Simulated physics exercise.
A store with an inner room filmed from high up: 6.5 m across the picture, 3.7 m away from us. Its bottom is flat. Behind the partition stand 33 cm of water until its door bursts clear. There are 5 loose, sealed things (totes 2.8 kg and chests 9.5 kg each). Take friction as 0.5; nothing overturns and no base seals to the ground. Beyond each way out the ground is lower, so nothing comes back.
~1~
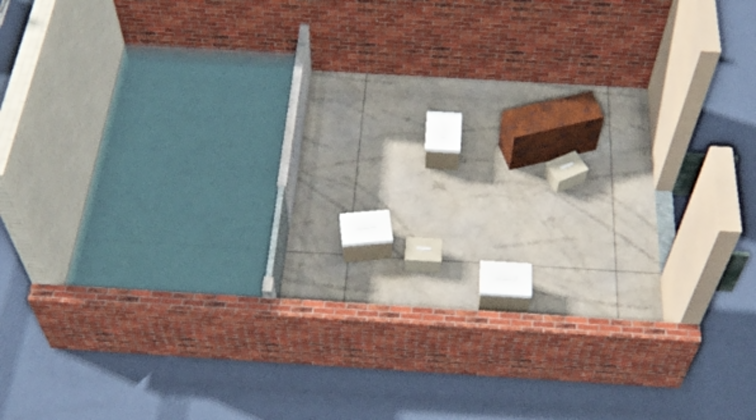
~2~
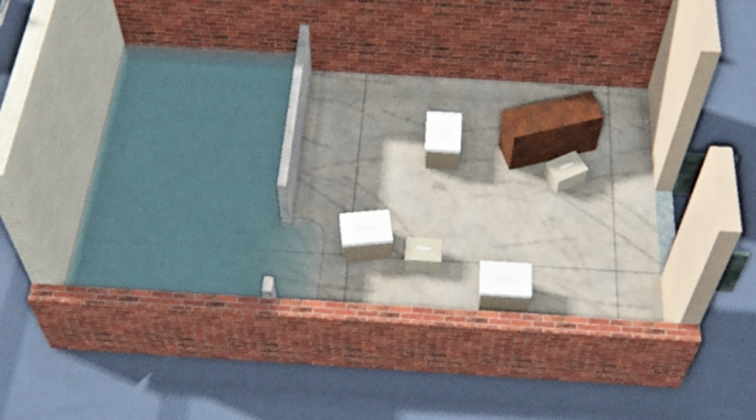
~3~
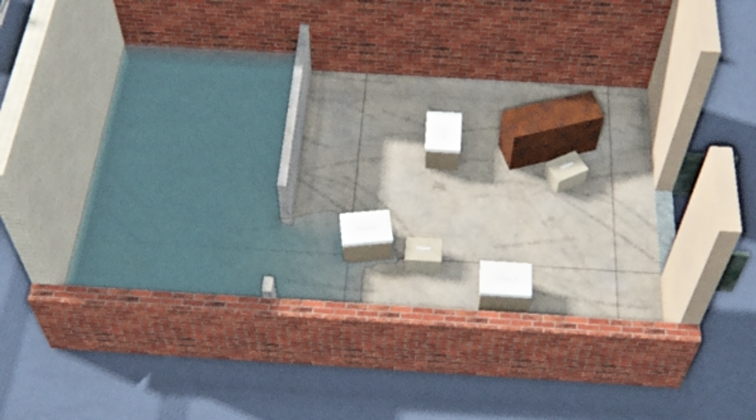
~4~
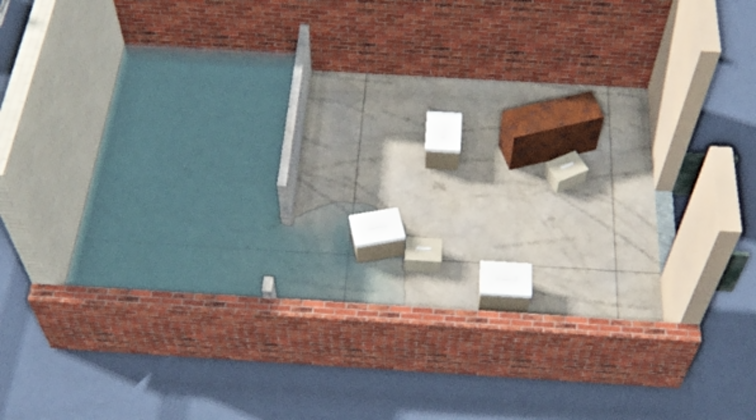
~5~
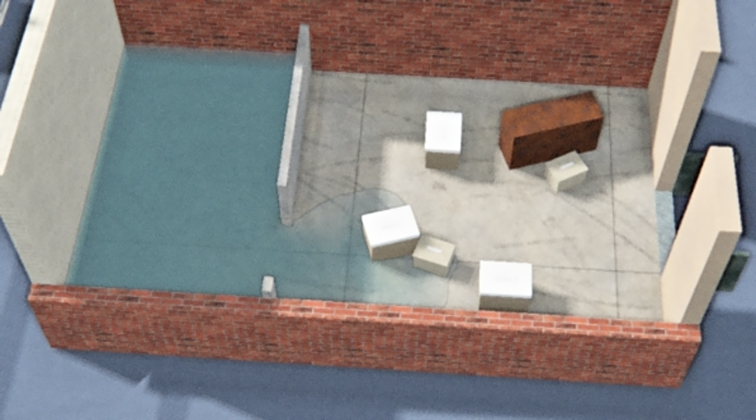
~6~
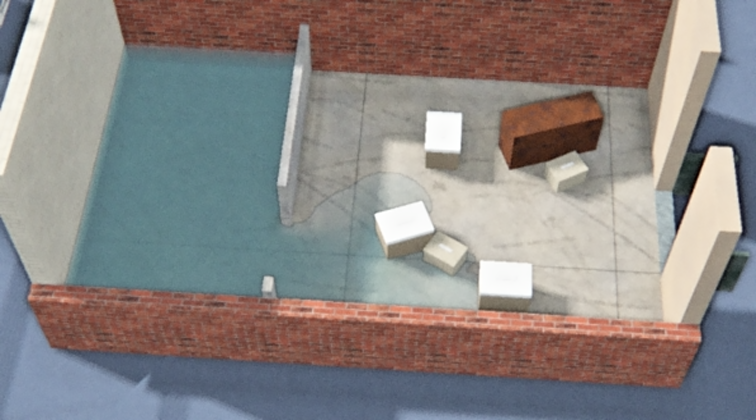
In a brick-walled room seen from above, part of the divider vanished and water spread rightward across the floor, shifting a white-topped box to the right, then a smaller pale box beside it.
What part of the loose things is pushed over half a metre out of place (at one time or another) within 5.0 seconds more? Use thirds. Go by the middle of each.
That comes to two thirds or above.
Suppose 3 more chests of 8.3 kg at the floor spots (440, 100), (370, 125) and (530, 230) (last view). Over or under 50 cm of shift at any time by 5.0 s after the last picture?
In that order: Short of it, less, over.
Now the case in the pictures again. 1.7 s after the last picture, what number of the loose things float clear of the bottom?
I count 2.
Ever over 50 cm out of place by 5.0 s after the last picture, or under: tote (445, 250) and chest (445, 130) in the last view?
In turn: Over, under.
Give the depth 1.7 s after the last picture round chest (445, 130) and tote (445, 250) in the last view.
About 2 and 3 cm.
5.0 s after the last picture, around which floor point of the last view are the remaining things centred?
Around (547, 152).
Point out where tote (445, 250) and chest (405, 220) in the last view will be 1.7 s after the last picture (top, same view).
Around (586, 192) and (554, 174).
Then, 0.4 s after the last picture 2 of 5 are over 50 cm from their spots; 0 afloat.
Then, 1.7 s after the last picture 3 of 5 are over 50 cm from their spots; 2 afloat.
Then, 3.2 s after the last picture 4 of 5 are over 50 cm from their spots; 2 afloat.
Then, 5.0 s after the last picture 4 of 5 are over 50 cm from their spots, and 4 have been at some point; 3 afloat.
